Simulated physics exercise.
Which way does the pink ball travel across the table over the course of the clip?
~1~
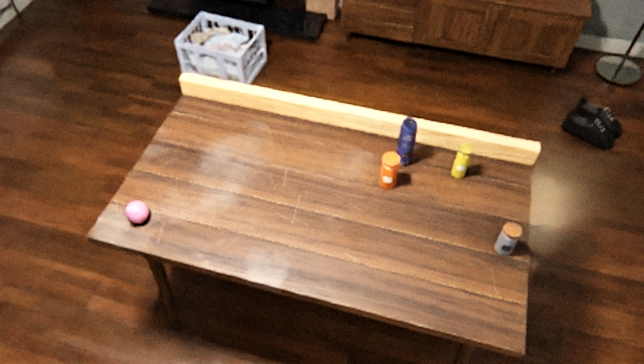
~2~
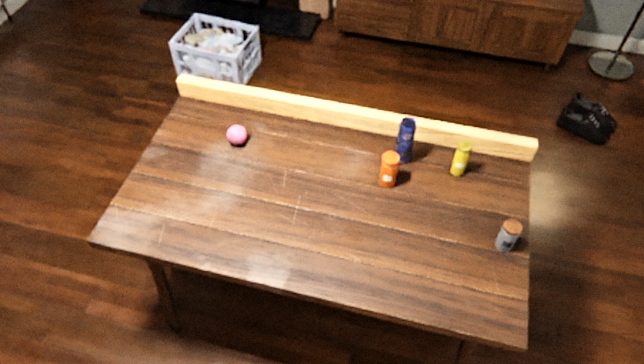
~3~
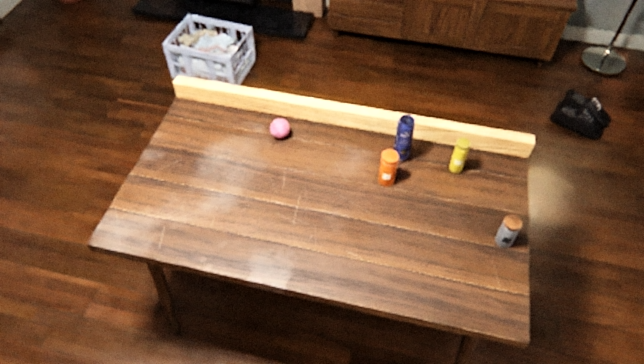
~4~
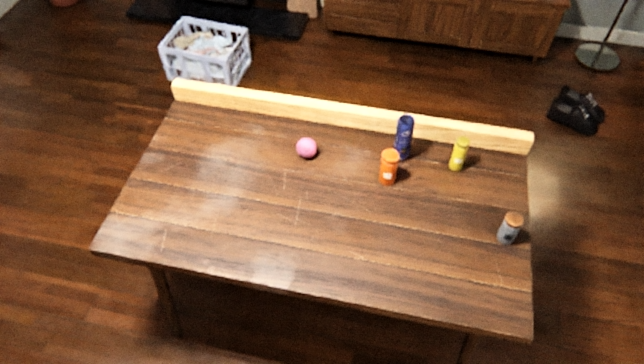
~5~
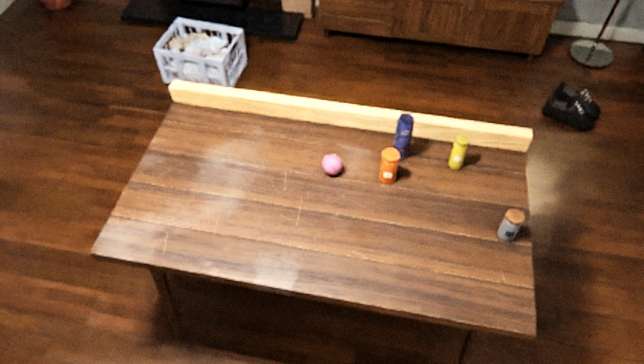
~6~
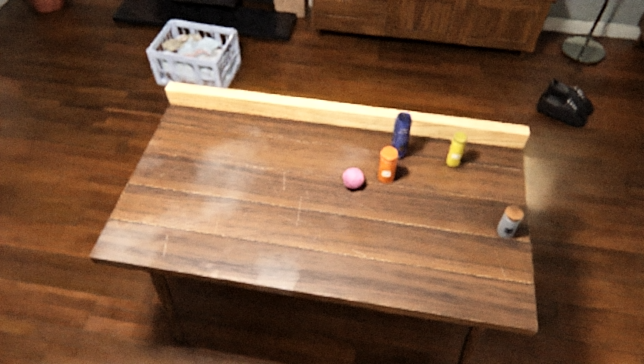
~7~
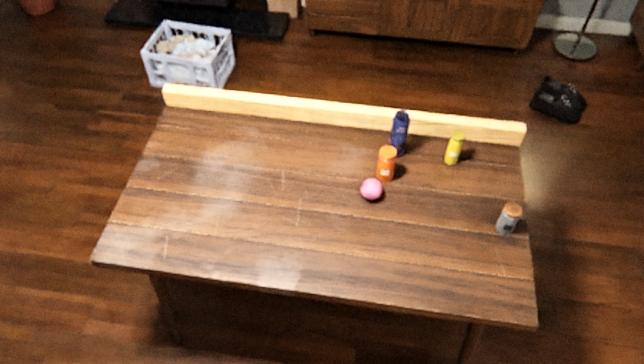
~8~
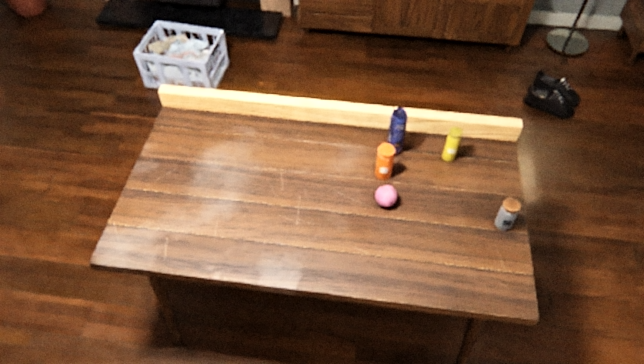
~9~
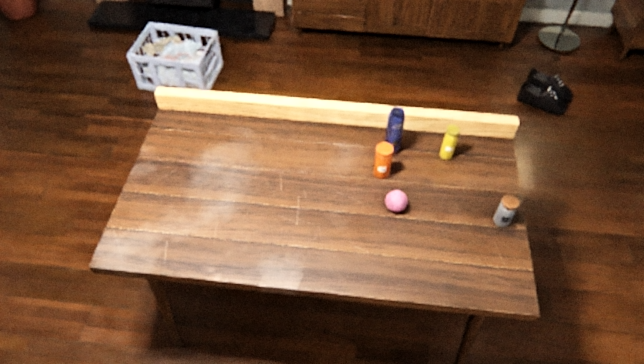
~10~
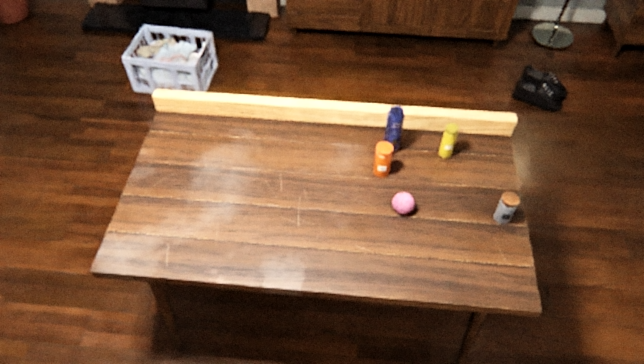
The pink ball travels to the right, first heading toward the far rail and then coming back toward the near side.
